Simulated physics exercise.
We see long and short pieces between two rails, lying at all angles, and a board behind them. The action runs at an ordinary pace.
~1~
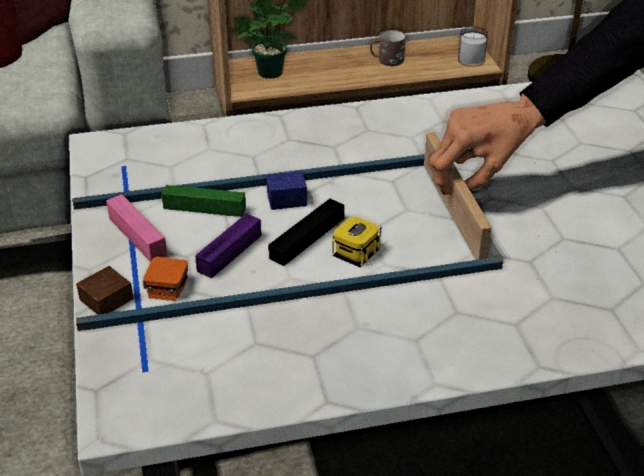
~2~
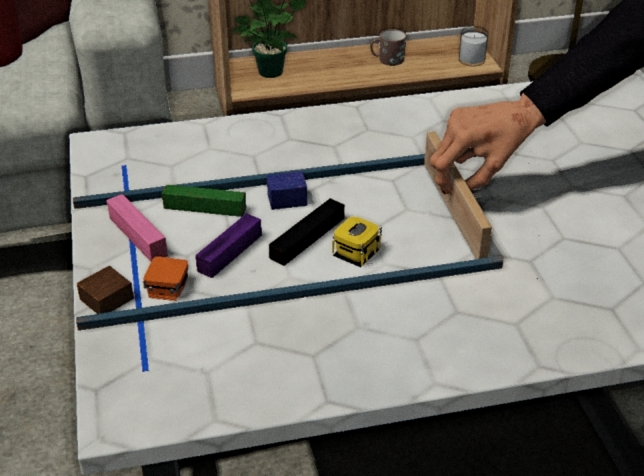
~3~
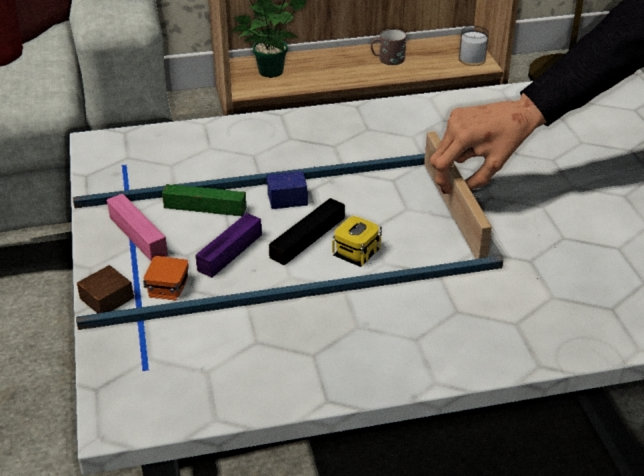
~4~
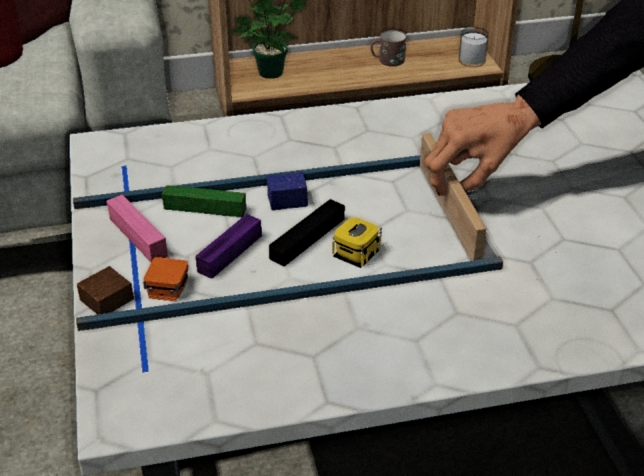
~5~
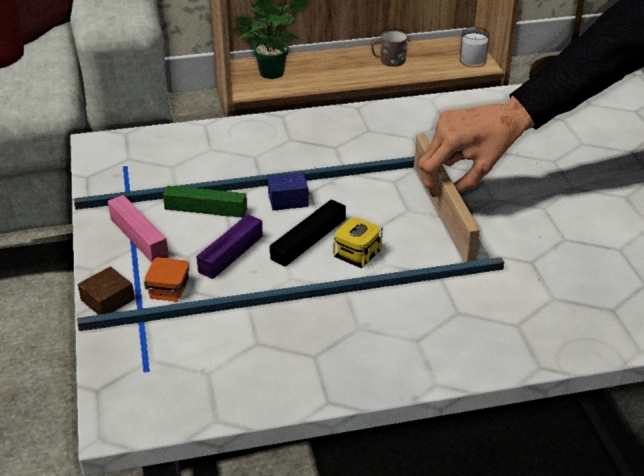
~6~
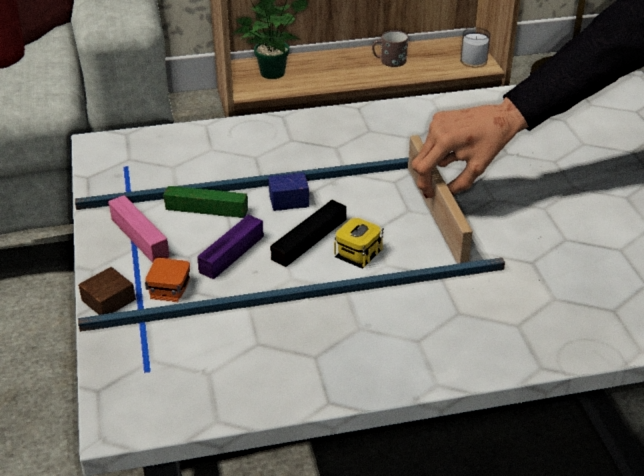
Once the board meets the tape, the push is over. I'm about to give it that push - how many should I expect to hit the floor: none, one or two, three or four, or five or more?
Expect three or four.
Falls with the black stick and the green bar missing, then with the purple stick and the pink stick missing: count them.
The first removal gives 1, the second gives 3.
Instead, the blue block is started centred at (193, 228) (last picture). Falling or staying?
I reckon from there it stays aboard.
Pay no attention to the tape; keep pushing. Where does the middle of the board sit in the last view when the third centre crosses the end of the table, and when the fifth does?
First about (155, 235), next about (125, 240).
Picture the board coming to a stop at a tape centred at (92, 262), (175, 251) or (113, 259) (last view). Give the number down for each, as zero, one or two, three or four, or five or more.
Trial 1 - at least five; trial 2 - one or two; trial 3 - at least five.
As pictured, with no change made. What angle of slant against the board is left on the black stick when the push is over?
Roughly 30 degrees.
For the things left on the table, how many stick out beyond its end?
Answer: 2.
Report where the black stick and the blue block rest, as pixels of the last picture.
Positions - first (100, 261), then (111, 214).
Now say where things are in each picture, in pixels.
The first picture shows brown block (105, 291); pink stick (136, 228); orange case (167, 280); board (455, 194); tape (133, 255).
The second picture shows pink stick (137, 227); black stick (308, 231).
The third picture shows orange case (167, 278); green bar (204, 200).
The fourth picture shows brown block (105, 292); board (450, 195).
The fifth picture shows pink stick (138, 228); purple stick (231, 246).
The sixth picture shows brown block (107, 292); pink stick (139, 229); orange case (169, 280); board (438, 198); tape (135, 256).
Soon after, none off yet; brown block at rest near (107, 292); pink stick at rest near (139, 229); orange case at rest near (169, 280).
After that, none off yet; brown block at rest near (104, 293); pink stick moving near (132, 231); orange case displaced a little near (149, 282).
In the end, the number that fall off is three or four; gone, green bar, orange case, pink stick and brown block.
